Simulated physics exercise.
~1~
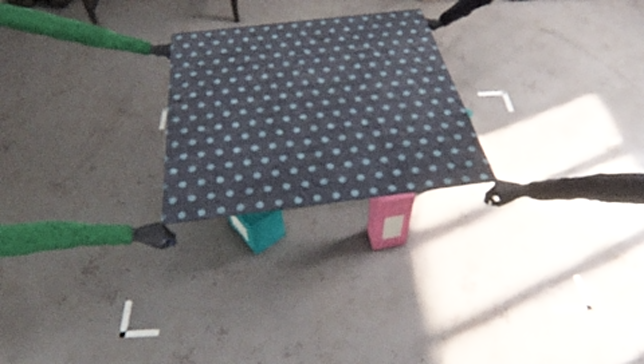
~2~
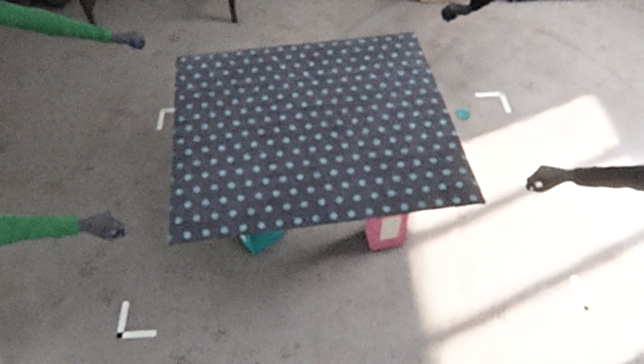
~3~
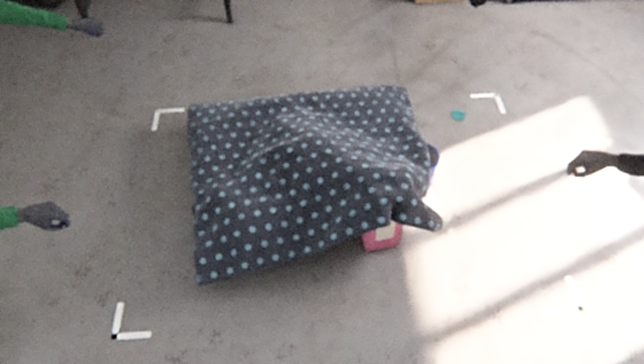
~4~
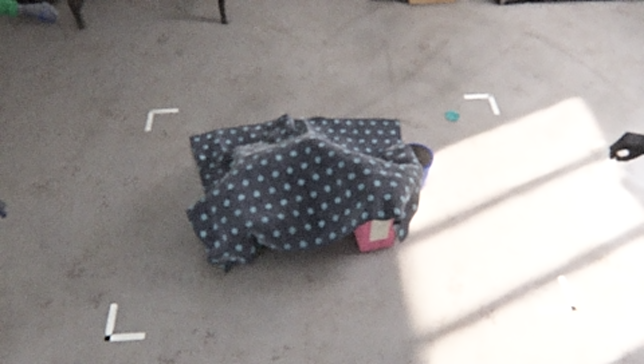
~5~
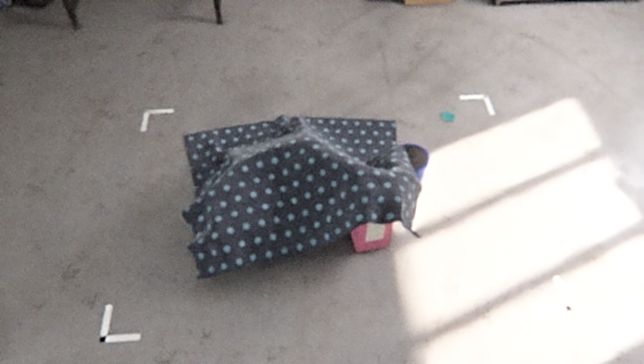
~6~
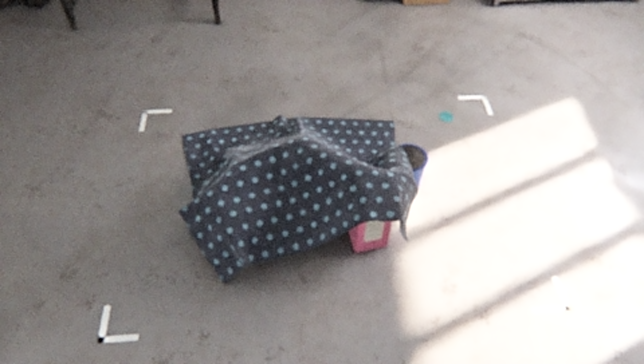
We see four hands holding a dark dotted sheet flat above a floor with a pink box beneath it, then letting go and drawing away as the cloth drops and crumples over several objects, ending in a still, uneven heap with the pink box partly showing and a small teal plate uncovered.
